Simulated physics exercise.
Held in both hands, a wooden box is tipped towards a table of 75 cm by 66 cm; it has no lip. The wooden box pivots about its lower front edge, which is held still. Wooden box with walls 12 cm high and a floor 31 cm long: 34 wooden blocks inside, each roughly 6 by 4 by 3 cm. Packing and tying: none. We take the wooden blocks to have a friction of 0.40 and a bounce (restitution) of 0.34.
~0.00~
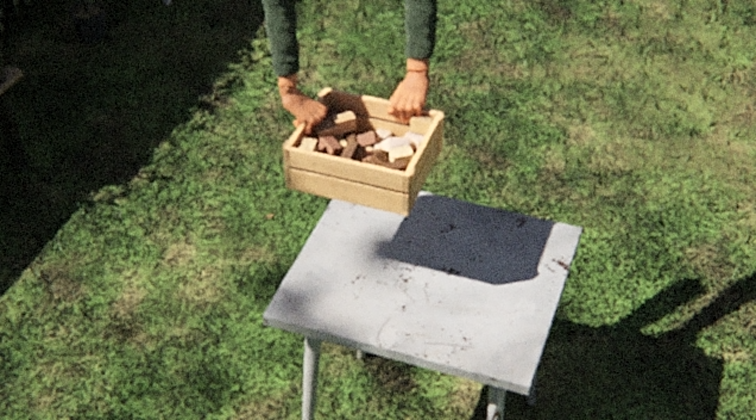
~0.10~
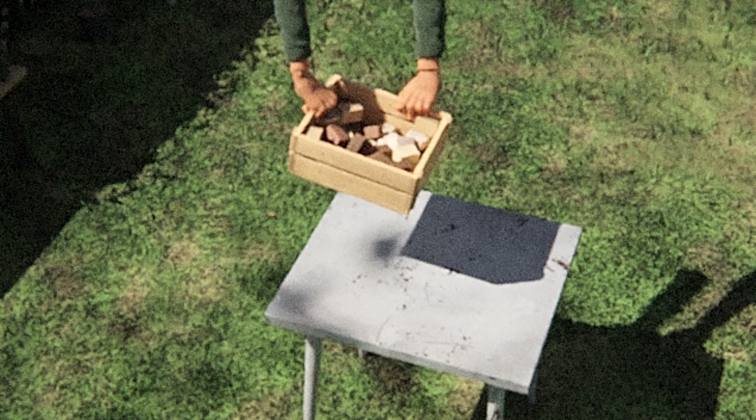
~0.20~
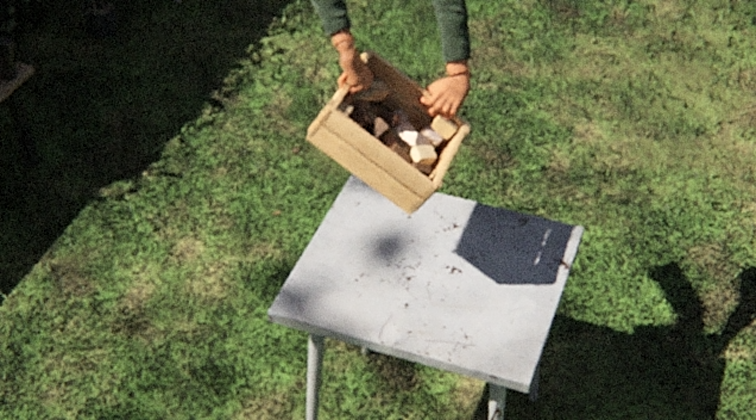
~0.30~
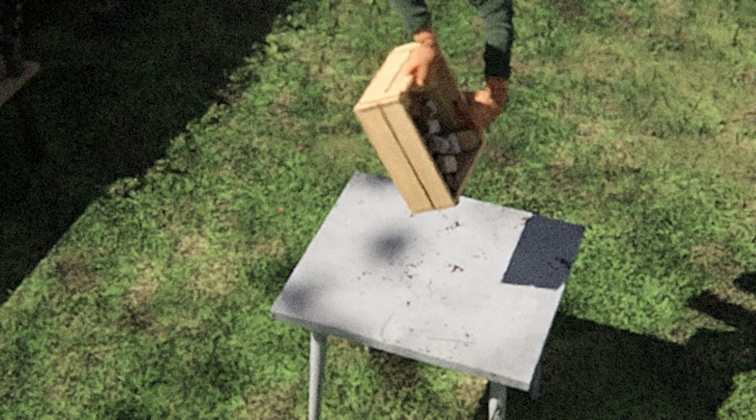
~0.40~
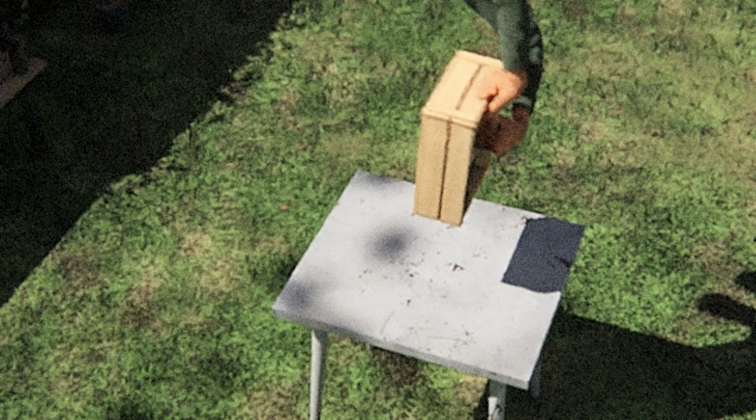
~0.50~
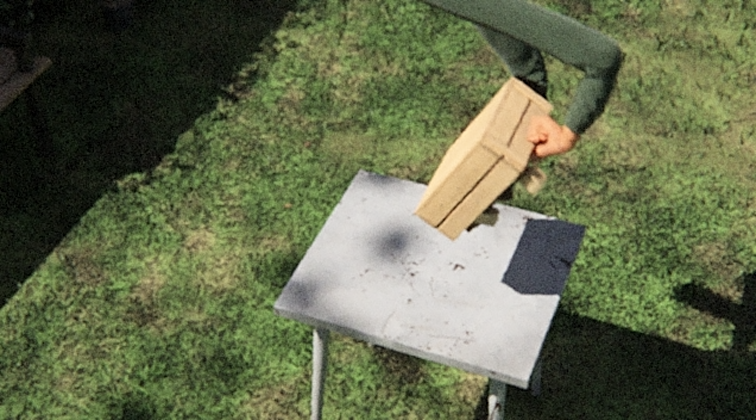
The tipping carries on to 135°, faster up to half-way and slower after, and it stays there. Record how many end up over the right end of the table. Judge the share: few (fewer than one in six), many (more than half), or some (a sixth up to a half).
Many.
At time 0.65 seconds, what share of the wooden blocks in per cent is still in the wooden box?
About 5 per cent.
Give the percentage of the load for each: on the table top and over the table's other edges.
I'd put it at about 35 percent, then about 5 percent.
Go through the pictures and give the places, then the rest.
In the first picture (we follow the rim corner now nearest the camera; the camera moves round a little), wooden box at (404, 174); tilt 0°; nothing out yet.
The second picture shows wooden box at (413, 176); tilt 9°.
The third picture shows wooden box at (433, 184); tilt 32°.
The fourth picture shows wooden box at (454, 201); tilt 62°.
The fifth picture shows wooden box at (461, 223); tilt 93°.
The sixth picture shows wooden box at (457, 238); tilt 119°; 5 out.
After 0.65 s, tilt 135°; 2 still in the wooden box, 17 on the table top and 15 in the air.
After 0.84 s, tilt 135°; 18 on the table top and 16 over the right end of the table.
After 1.10 s, tilt 135°; 14 on the table top and 20 over the right end of the table.
Final count (at 1.44 s), 12 on the table top, 21 over the right end of the table and 1 over the table's other edges. Asked share, 21 of 34, 62 per cent.
